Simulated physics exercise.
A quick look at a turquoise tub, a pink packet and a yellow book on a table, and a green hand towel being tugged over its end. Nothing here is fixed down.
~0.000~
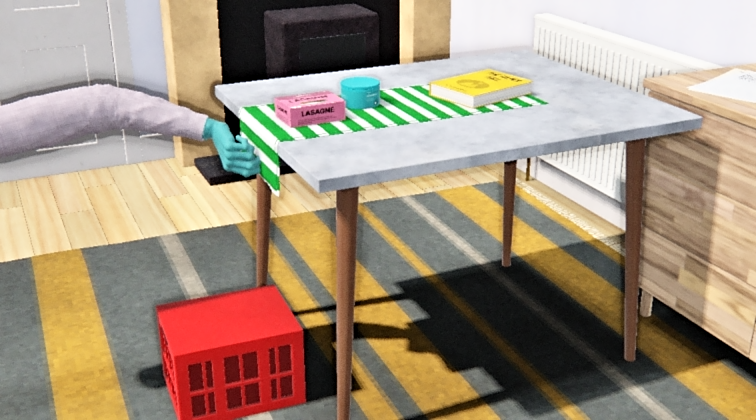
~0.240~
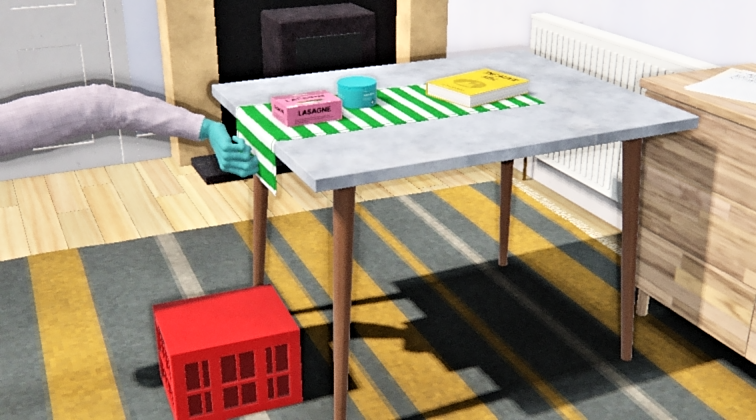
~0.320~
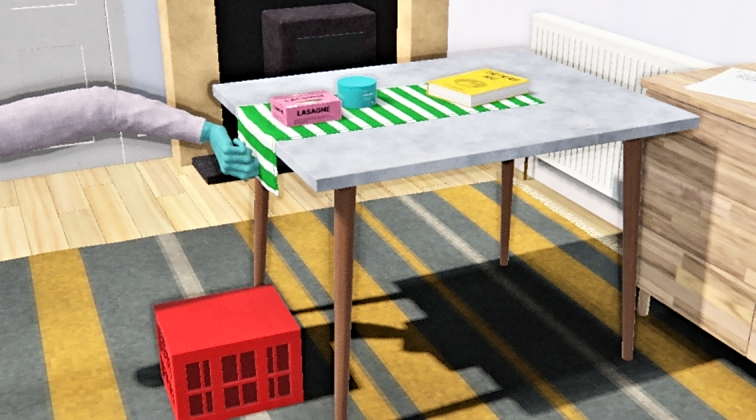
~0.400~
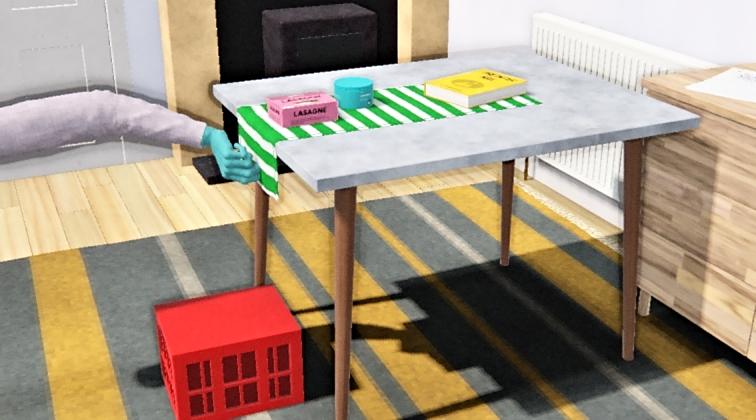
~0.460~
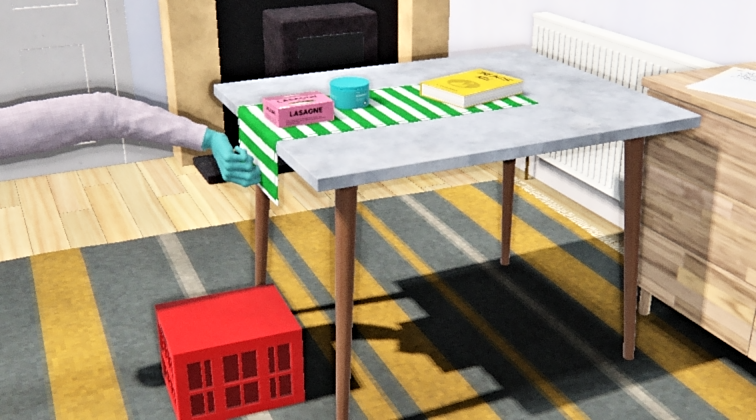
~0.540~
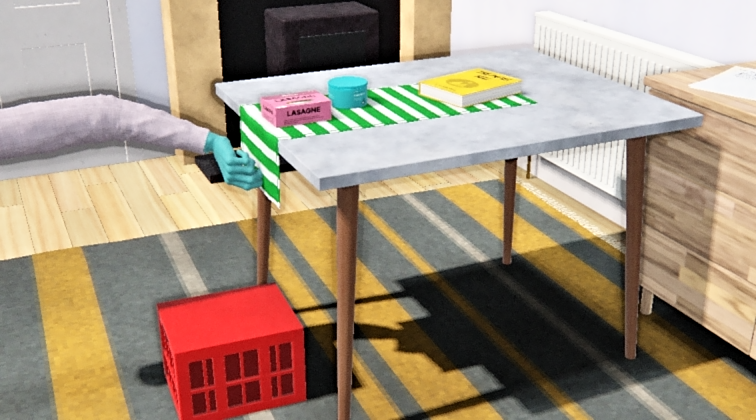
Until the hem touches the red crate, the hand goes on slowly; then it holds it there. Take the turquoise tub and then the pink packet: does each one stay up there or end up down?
Taken in turn, the turquoise tub ends up down; the pink packet ends up down.
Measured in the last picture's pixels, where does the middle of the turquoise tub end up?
About (236, 261).
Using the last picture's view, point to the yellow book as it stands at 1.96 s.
Its middle sits near (402, 96) in the last picture.
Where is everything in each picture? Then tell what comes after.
In the first picture, hand towel end (280, 196); turquoise tub (360, 82); pink packet (310, 99); yellow book (482, 82); top of the crate (215, 334).
In the second picture, hand towel end (276, 196), far hem (545, 103); pink packet (306, 98); pink packet stands on the cloth.
In the third picture, hand towel end (278, 196); turquoise tub (357, 81).
In the fourth picture, hand towel end (278, 201), far hem (542, 104); pink packet (302, 99).
In the fifth picture, hand towel end (279, 206); turquoise tub (349, 82).
In the sixth picture, hand towel end (280, 208), far hem (537, 103); turquoise tub (348, 81); pink packet (296, 98); top of the crate (216, 331).
Around 1.10 s, hem going down; tub carried along near (319, 96); packet carried along near (259, 115).
Around 1.96 s, hem going down; tub carried along near (272, 102); packet down below near (204, 288).
Around 2.72 s, hem on the crate; tub down below near (236, 261); packet down below near (204, 288).
Finally, hem on the crate; tub down below near (236, 261); packet down below near (204, 288). The turquoise tub is carried off the end and the pink packet falls off.
